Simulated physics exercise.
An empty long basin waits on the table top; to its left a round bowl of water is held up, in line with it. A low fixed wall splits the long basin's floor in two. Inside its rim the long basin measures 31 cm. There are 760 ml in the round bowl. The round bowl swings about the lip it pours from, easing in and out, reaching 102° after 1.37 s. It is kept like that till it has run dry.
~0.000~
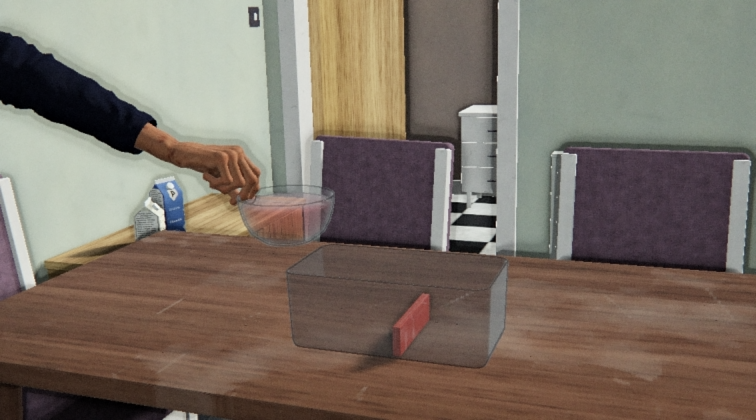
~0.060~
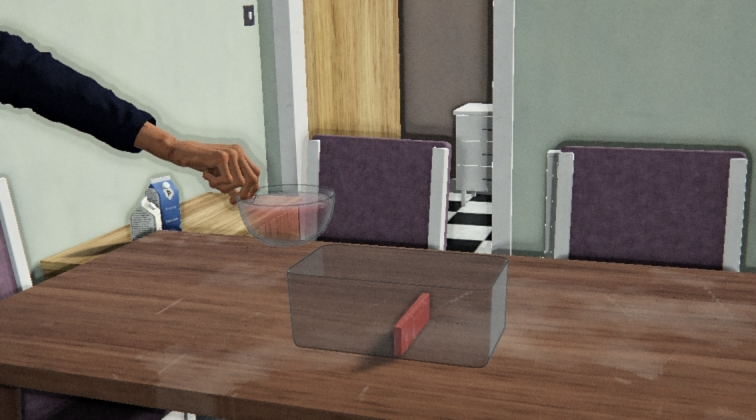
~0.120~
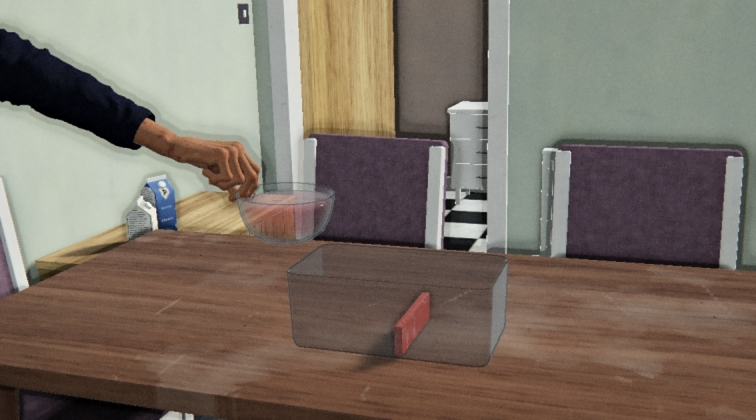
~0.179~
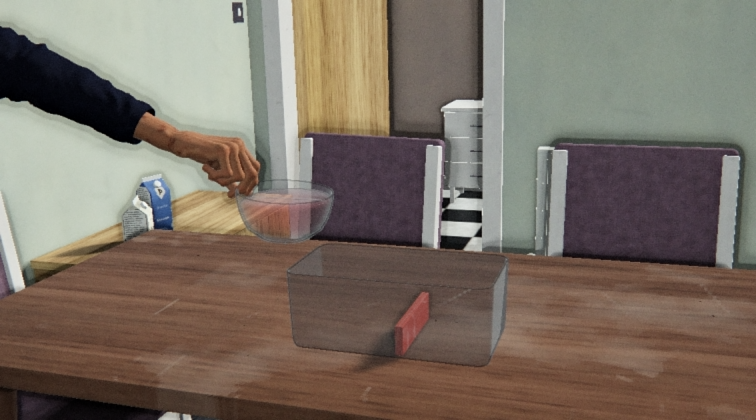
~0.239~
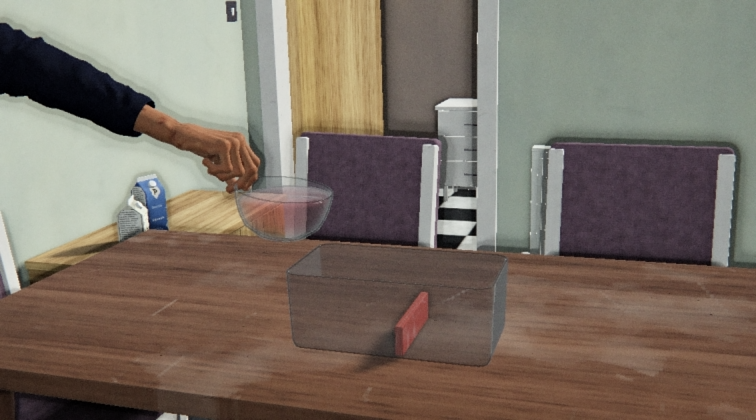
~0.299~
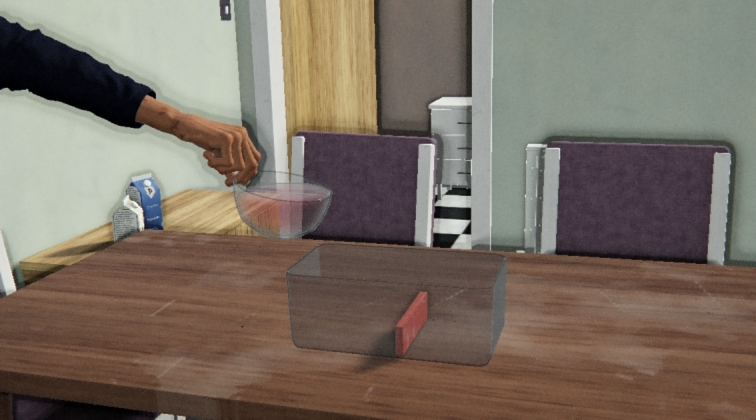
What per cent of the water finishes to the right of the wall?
The far part has some 6 per cent.
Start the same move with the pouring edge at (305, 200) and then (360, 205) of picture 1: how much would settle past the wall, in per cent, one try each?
First 5, then 75 per cent.
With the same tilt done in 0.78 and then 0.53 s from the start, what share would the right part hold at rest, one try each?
First 30, then 30 per cent.
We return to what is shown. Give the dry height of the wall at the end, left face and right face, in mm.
Some 18 mm on the left and 44 mm on the right.
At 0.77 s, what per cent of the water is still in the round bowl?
Some 50 per cent.
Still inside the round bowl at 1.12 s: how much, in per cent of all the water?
Near 4 in a hundred.
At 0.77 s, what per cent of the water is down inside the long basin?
Near 20 in a hundred.
After 0.77 s the tilt is 61° and 49 per cent is still to pour, 19 is left of the wall and 0 right of it.
After 1.12 s the tilt is 94° and 4 per cent is still to pour, 81 is left of the wall and 5 right of it.
After 1.48 s the tilt is 102° and 0 per cent is still to pour, 94 is left of the wall and 6 right of it.
After 1.87 s the tilt is 102° and 0 per cent is still to pour, 94 is left of the wall and 6 right of it.
In the end 94 per cent lies left of the wall, 6 right of it and 1 outside.
